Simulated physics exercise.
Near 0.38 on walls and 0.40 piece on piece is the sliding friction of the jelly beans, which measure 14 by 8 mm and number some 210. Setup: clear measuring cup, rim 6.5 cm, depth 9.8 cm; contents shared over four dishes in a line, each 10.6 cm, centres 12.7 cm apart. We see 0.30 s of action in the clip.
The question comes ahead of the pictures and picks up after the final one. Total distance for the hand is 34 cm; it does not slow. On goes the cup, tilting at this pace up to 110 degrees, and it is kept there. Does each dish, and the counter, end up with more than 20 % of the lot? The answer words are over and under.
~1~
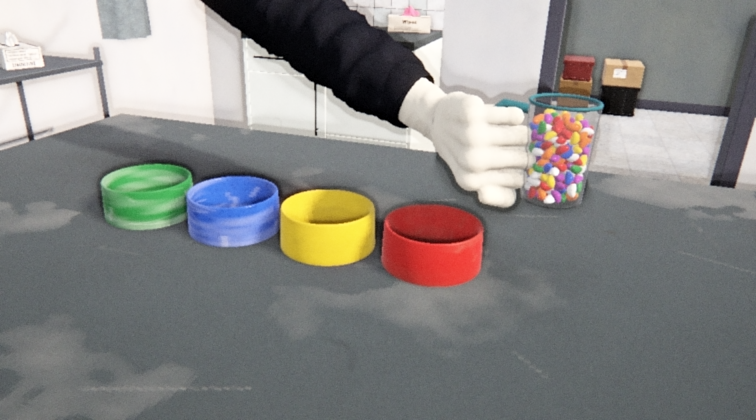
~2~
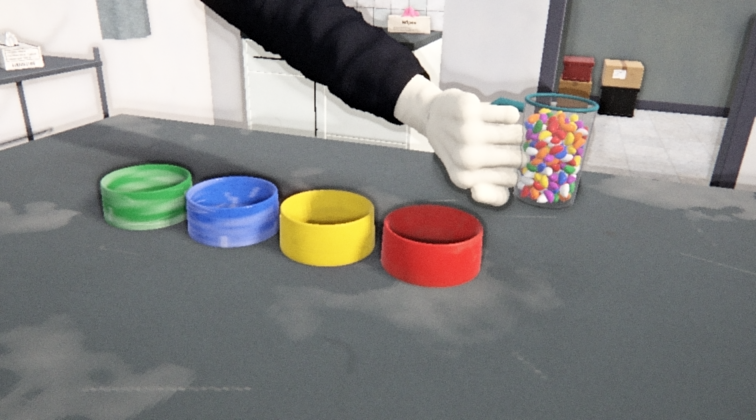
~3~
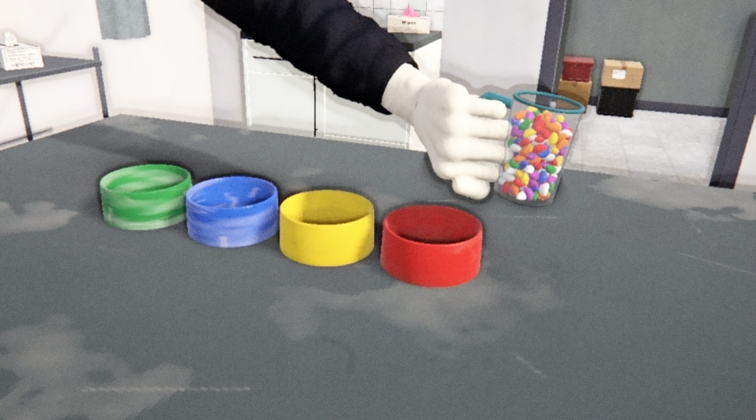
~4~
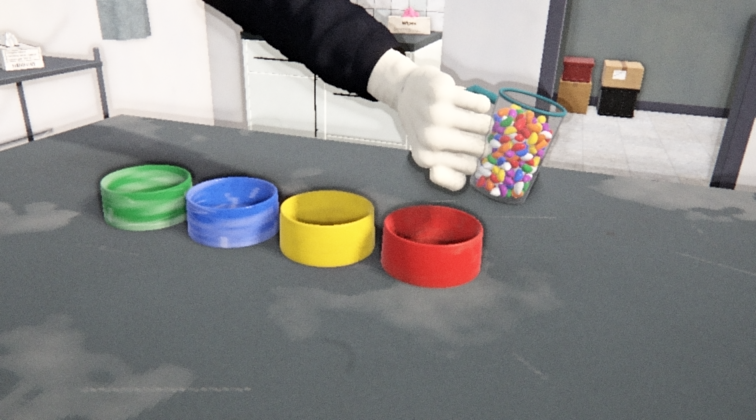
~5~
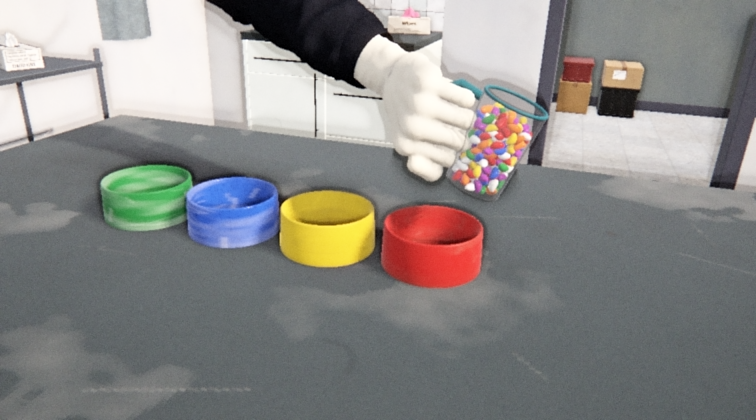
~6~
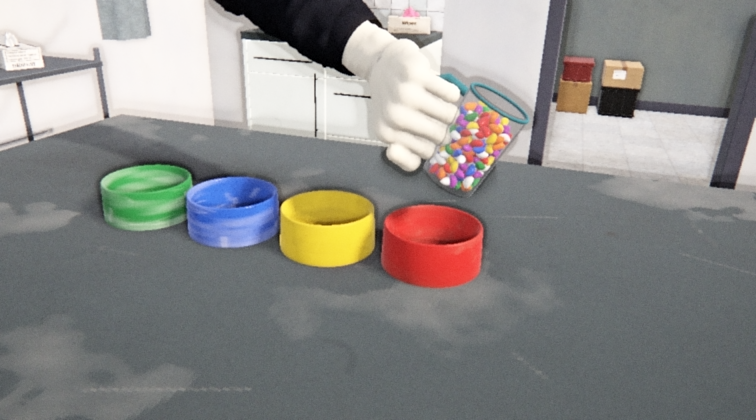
Red: Under. Blue: Under. Green: Under. Yellow: Over. Counter: Under.
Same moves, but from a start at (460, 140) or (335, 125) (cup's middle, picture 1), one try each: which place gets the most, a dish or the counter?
The winner: Blue; green.
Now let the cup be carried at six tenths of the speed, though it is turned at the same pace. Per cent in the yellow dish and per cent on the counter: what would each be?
Shares - yellow 50, counter 20.
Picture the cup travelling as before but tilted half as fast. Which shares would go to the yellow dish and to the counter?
In that case the yellow dish gets 100 while the counter gets 0.
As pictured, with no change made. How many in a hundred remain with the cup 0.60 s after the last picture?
Around 95 in a hundred.
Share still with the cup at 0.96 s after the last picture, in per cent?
Estimate: Around 65 % of the load.
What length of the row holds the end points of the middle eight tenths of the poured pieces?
6 cm, roughly.
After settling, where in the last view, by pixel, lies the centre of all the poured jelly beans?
Roughly pixel (319, 229).
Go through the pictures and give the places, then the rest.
The first picture shows cup at (558, 151), tilt 0 degrees, lip at (602, 105), moved 0.0 cm; middle of the pieces at (552, 162); red dish at (434, 224); yellow dish at (328, 207); blue dish at (233, 192); green dish at (147, 178).
The second picture shows cup at (552, 151), tilt 2 degrees, lip at (597, 107), moved 0.5 cm; middle of the pieces at (546, 161).
The third picture shows cup at (535, 150), tilt 7 degrees, lip at (583, 109), moved 2.1 cm; middle of the pieces at (529, 159).
The fourth picture shows cup at (514, 148), tilt 14 degrees, lip at (565, 113), moved 4.2 cm; middle of the pieces at (507, 156).
The fifth picture shows cup at (493, 145), tilt 21 degrees, lip at (547, 117), moved 6.3 cm; middle of the pieces at (485, 153).
The sixth picture shows cup at (473, 143), tilt 27 degrees, lip at (528, 121), moved 8.4 cm; middle of the pieces at (464, 149); red dish at (433, 225); yellow dish at (328, 208); blue dish at (233, 193); green dish at (147, 179).
Then, 0.36 s after the last picture, tilt 69 degrees; cup holds 100 %.
Then, 0.60 s after the last picture, tilt 96 degrees; cup holds 95 %.
Then, 0.96 s after the last picture, tilt 110 degrees; cup holds 65 %, yellow 25 %.
In the end, red 0 %, blue 0 %, green 0 %, yellow 95 %, counter 5 %.
